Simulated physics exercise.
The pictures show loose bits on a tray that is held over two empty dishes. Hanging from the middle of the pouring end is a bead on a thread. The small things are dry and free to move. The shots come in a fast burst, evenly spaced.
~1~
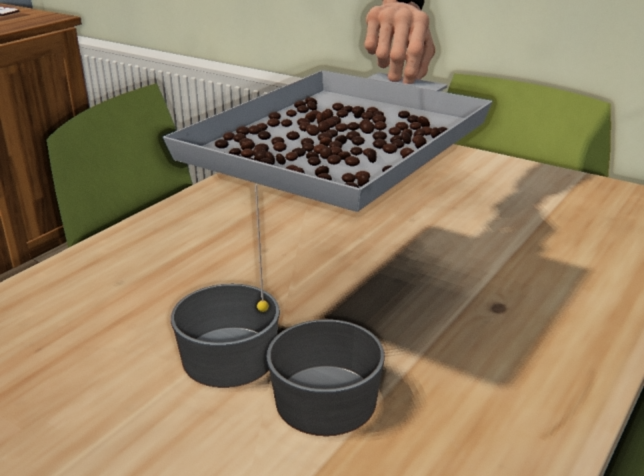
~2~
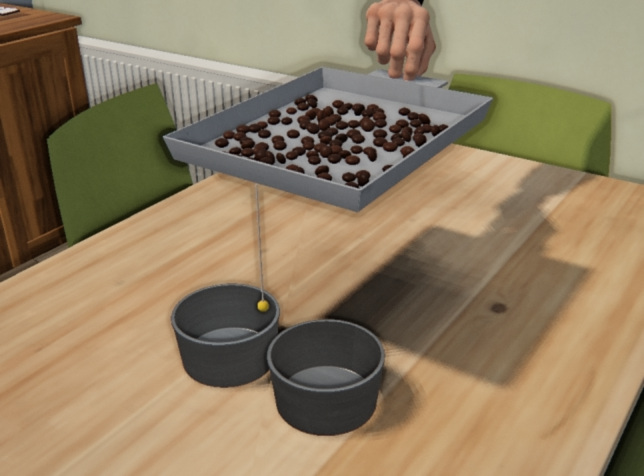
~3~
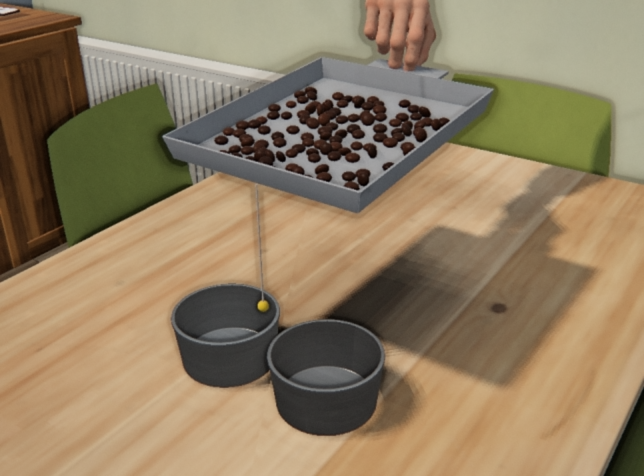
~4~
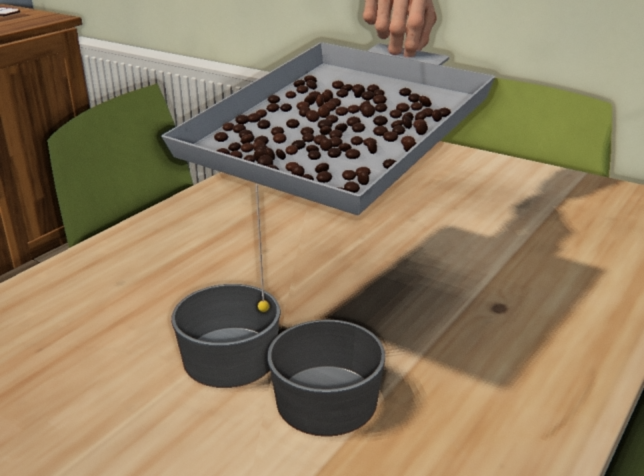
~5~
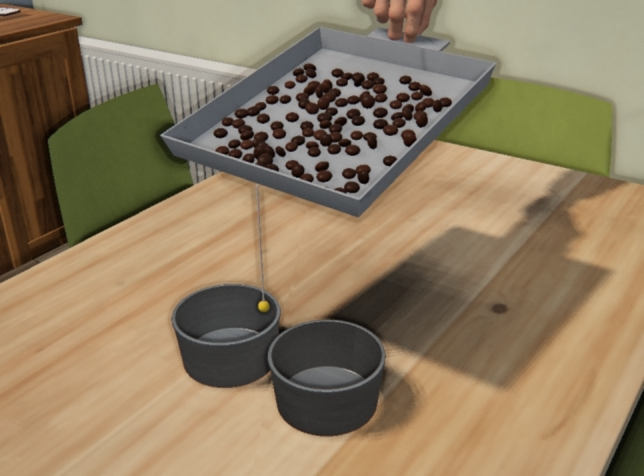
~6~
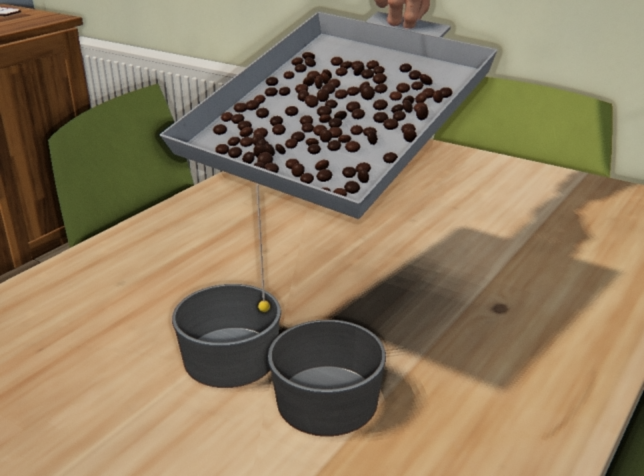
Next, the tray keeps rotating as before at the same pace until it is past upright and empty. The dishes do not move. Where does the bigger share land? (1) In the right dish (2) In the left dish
1, in the right dish.
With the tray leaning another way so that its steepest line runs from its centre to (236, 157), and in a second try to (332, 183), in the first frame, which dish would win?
The first tilt favours the dish to the left, the second the dish to the right.
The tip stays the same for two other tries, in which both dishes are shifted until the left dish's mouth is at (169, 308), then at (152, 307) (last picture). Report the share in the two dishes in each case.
Close to 40 per cent, followed by close to 30 per cent.
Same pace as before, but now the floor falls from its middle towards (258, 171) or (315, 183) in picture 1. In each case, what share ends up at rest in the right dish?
First heading 0 %, second heading 80 %.
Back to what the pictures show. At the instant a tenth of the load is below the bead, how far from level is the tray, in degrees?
Near 100 degrees.
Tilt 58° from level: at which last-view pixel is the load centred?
The middle of the pieces lands at roughly (293, 144).
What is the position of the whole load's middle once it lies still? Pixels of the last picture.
Once it all stops, the middle lies near (297, 425).
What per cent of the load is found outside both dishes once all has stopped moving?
Close to 50 %, give or take.
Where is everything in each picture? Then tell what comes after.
The first picture shows corners of the pouring end at (172, 136) and (358, 185), level; middle of the load at (325, 137), flat chocolate drops; left dish at (192, 357); right dish at (293, 404); bead on its thread at (263, 306).
The second picture shows corners of the pouring end at (172, 136) and (358, 186), level; middle of the load at (325, 136).
The third picture shows corners of the pouring end at (171, 135) and (357, 188), tipped barely, lowest at the right corner; middle of the load at (325, 131).
The fourth picture shows corners of the pouring end at (170, 135) and (357, 191), tipped a little, lowest at the right corner; middle of the load at (325, 125).
The fifth picture shows corners of the pouring end at (169, 134) and (357, 194), tipped a little, lowest at the right corner; middle of the load at (325, 118).
The sixth picture shows corners of the pouring end at (169, 133) and (357, 197), tipped clearly, lowest at the right corner; middle of the load at (324, 111); left dish at (193, 358); right dish at (294, 404).
Soon, tray tipped steeply; all on the tray.
A while on, tray tipped right over; most on the tray; a stray few in the right dish; a stray few outside both; a small part in the air.
Towards the end, tray tipped past a quarter turn; about half in the right dish; about half outside both.
Finally, tray tipped past a quarter turn; about half in the right dish; none in the left dish; about half outside both.
